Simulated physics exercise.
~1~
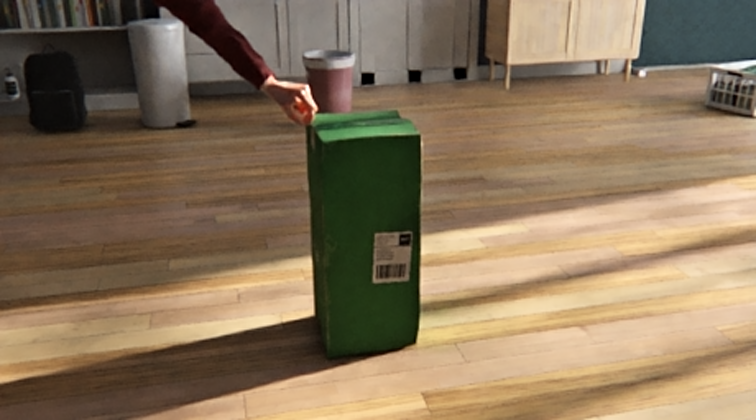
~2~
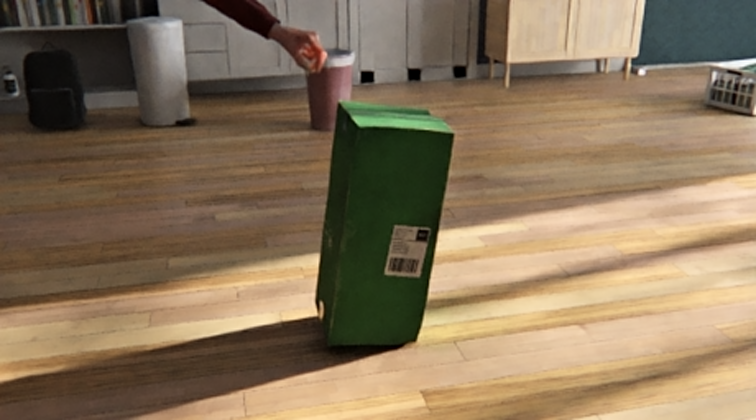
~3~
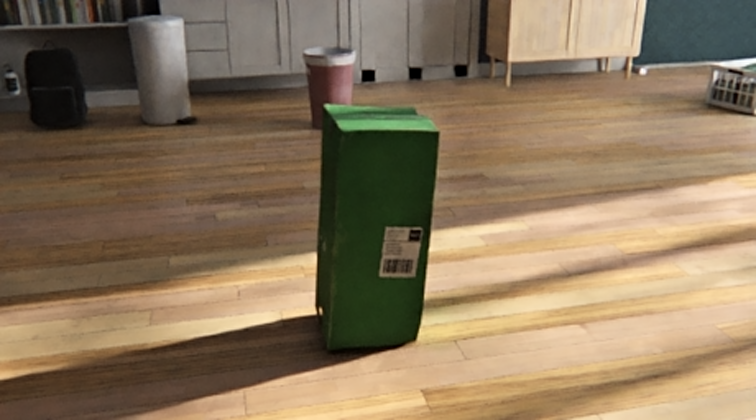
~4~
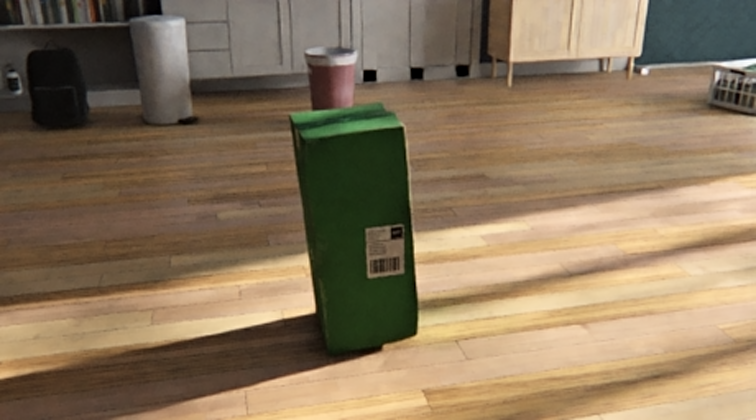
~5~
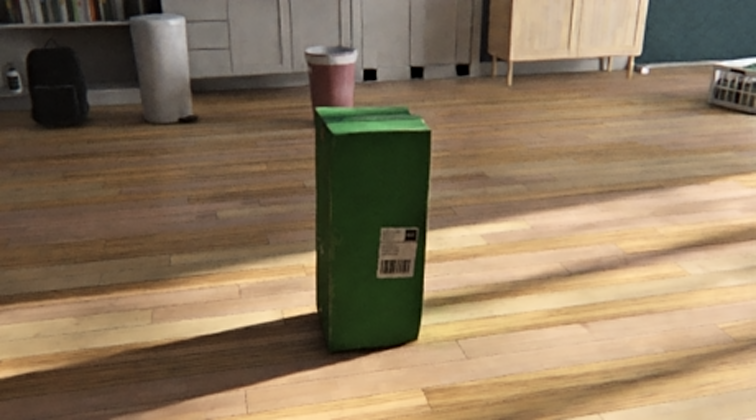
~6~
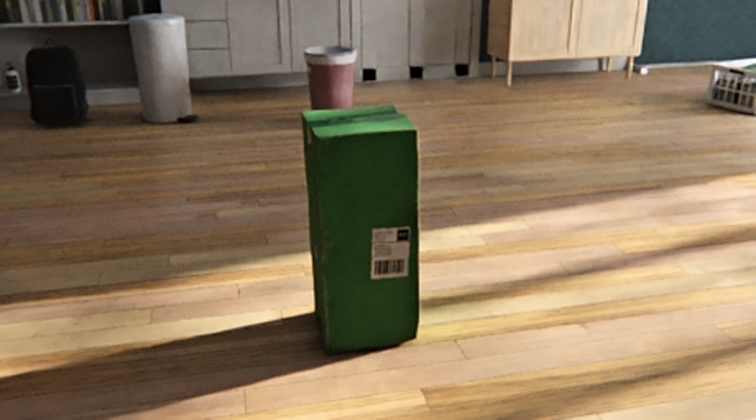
In a room with a wooden floor, a hand at the top of a tall green parcel tips it to the right and draws back out of view. The parcel rocks left and right in shrinking sways and ends standing upright on its base.
